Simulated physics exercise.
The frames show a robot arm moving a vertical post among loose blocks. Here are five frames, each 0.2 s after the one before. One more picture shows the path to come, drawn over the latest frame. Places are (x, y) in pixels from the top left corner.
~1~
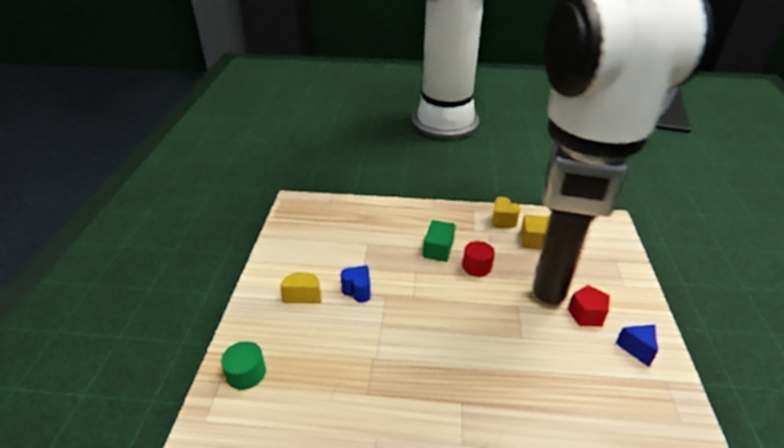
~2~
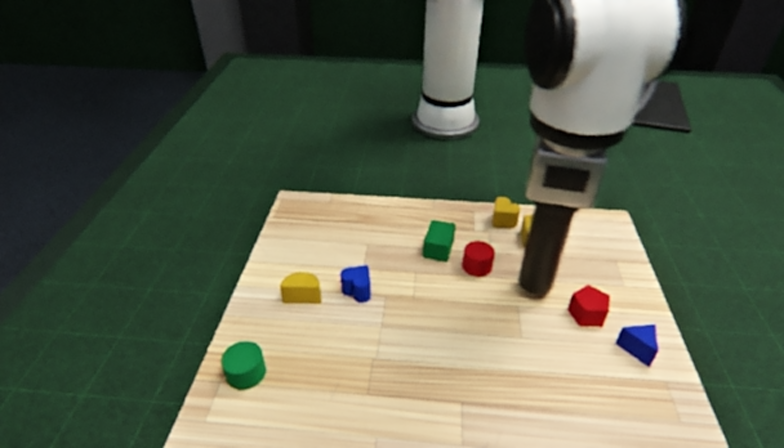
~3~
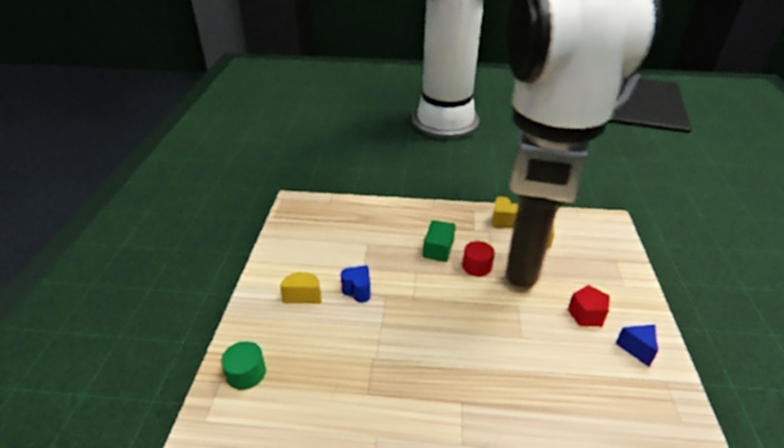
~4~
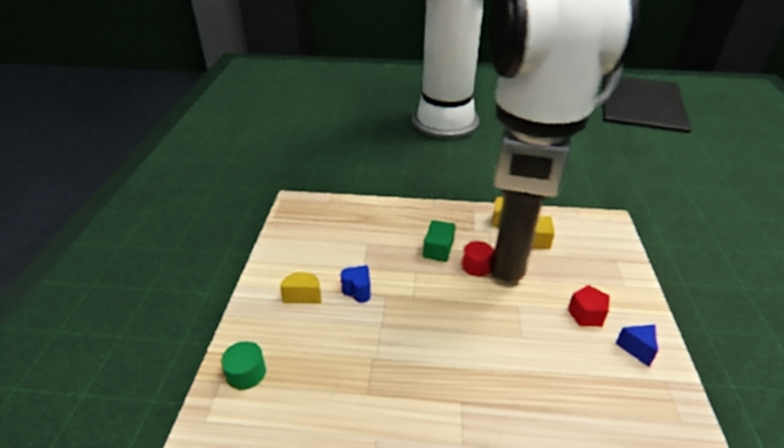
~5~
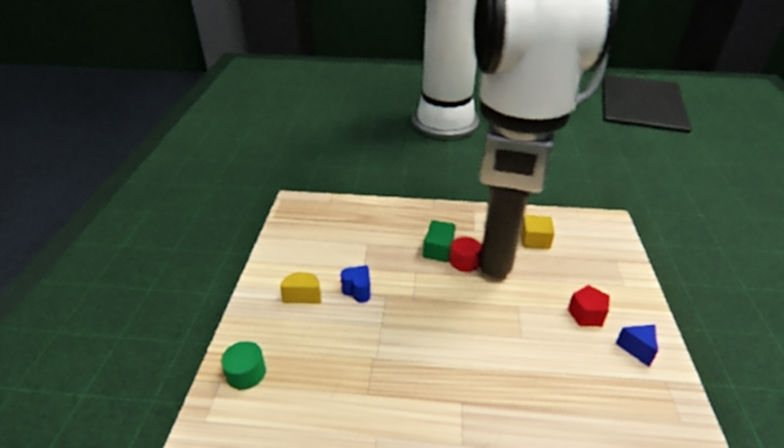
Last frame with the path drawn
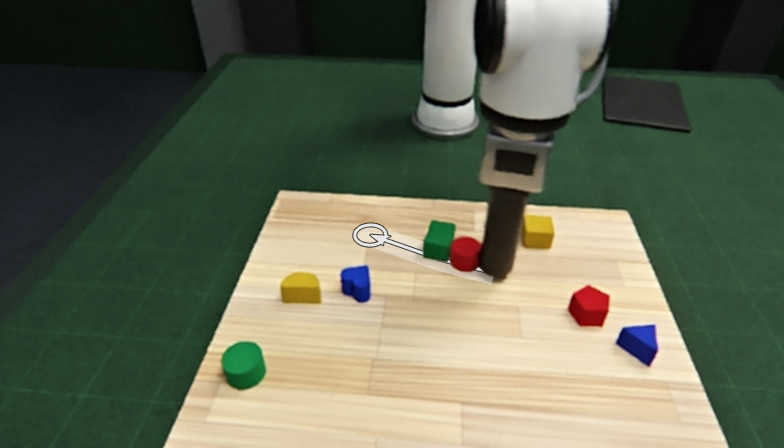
To begin with, a robot arm holds a dark vertical post near the red pentagon on a wooden board scattered with colorful blocks. The post moves left past the yellow blocks to the red cylinder, then nudges it slightly left toward the green block, while the other blocks stay still.
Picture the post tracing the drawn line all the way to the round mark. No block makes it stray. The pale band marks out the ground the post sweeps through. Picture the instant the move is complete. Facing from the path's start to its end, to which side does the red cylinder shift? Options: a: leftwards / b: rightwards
That would be a.
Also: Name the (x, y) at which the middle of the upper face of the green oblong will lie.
It is going to be at (406, 210).
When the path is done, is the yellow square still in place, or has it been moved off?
The yellow square will stay where it stands.
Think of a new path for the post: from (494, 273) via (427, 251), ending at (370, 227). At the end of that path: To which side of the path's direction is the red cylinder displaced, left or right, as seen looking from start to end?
That's a shift to the left.
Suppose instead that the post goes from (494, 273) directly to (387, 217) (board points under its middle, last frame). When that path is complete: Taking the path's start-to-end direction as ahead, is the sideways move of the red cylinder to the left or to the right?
With start-to-end as forward, it shifts left.
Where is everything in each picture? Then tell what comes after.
Lower end of the post at (550, 290), tops of blocks, green oblong at (440, 232), red cylinder at (480, 250), yellow square at (539, 223), in the first picture.
Post at (536, 282), blocks as before, in the second picture.
Post at (522, 275), blocks as before, in the third picture.
Post at (508, 270), blocks as before, in the fourth picture.
Post at (496, 266), green oblong at (440, 232), red cylinder at (467, 245), yellow square at (539, 223), in the fifth picture.
The drawn path runs from (494, 273) through (429, 255) to (370, 235).
On the path given first. One third of the way, post at (450, 254); green oblong at (413, 218), turned 65° clockwise; red cylinder at (421, 235).
Two thirds of the way, post at (409, 241); green oblong at (408, 213), turned 85° clockwise; red cylinder at (379, 226).
At the end, post at (370, 228); green oblong at (406, 210), turned 100° clockwise; red cylinder at (339, 219); yellow square not moved.
